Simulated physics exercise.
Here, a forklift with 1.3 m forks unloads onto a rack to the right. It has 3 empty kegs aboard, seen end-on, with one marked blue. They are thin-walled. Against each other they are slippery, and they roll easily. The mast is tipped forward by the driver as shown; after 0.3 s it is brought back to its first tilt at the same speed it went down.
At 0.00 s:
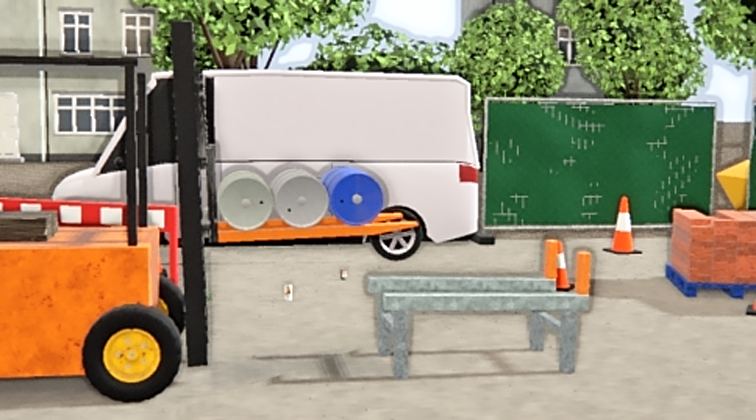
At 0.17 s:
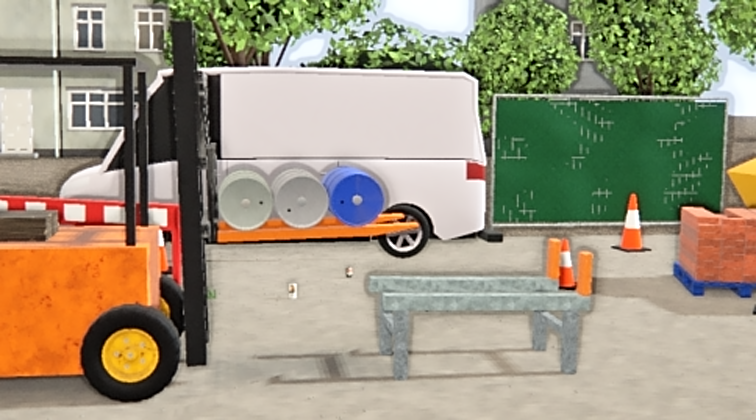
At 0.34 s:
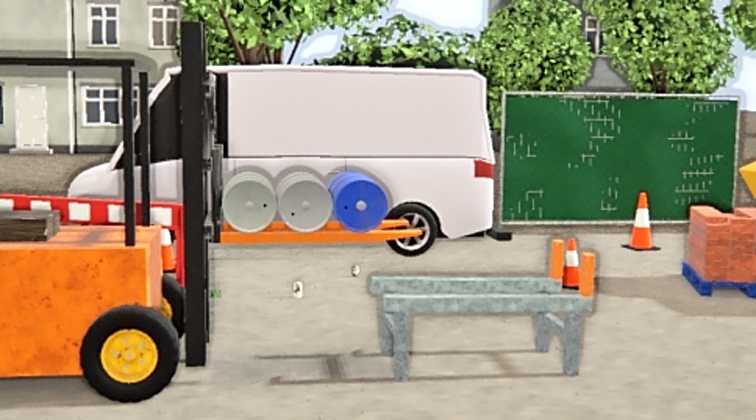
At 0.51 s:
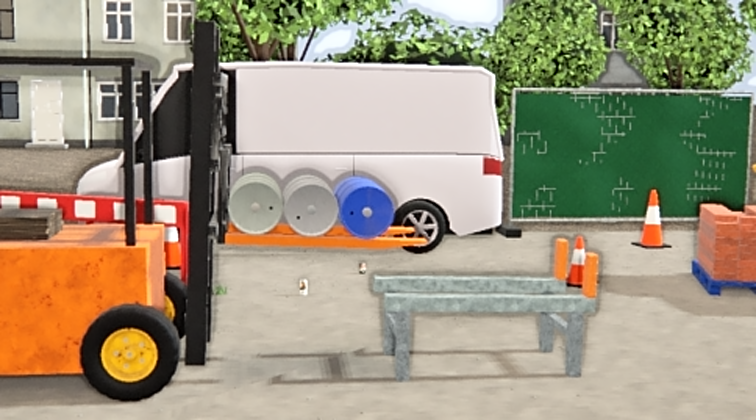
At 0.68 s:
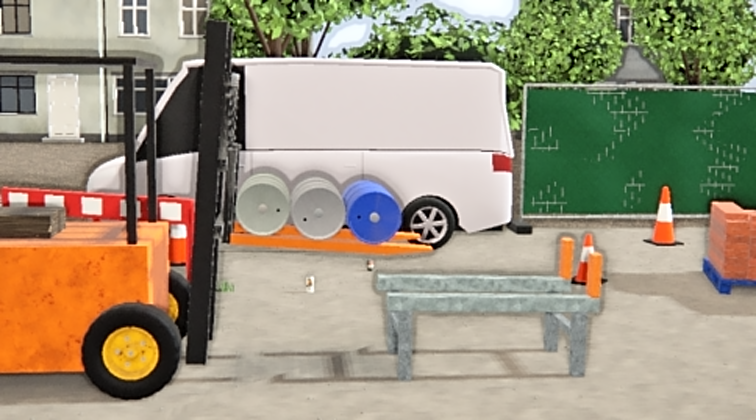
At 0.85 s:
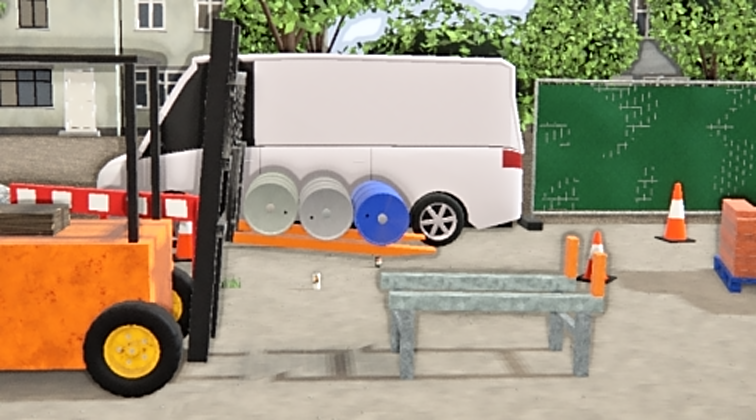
The footage shows an orange forklift on the left gradually tilting its mast forward, its forks dipping as two grey drums and a blue one shift slightly right and downward, while the view of the yard behind drifts.
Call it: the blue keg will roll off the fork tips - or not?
It will.
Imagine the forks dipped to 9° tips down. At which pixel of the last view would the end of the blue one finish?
I'd put it somewhere near (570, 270).
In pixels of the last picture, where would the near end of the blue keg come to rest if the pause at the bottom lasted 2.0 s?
It would finish close to (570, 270) in the last picture.
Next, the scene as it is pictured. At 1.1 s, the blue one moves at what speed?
It's going at around 0.3 m/s.
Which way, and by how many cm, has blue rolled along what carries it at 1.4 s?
Blue has moved 25 to the right.
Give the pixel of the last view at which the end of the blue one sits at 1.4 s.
Roughly at (411, 215) in the last picture.
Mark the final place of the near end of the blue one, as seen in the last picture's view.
Near pixel (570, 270).
By 1.1 s, blue is on the forks, 30 cm from the tips, rolling right; 0 gone from the forks.
By 1.4 s, blue is on the forks, 15 cm from the tips, rolling right; 0 gone from the forks.
By 1.6 s, blue is on the forks, 5 cm from the tips, rolling right; 0 gone from the forks.
By 1.9 s, blue is on the rack, 110 cm from the rack's far end, rolling right; 1 gone from the forks.
Finally (6.9 s), blue is on the rack, 25 cm from the rack's far end; 1 gone from the forks.
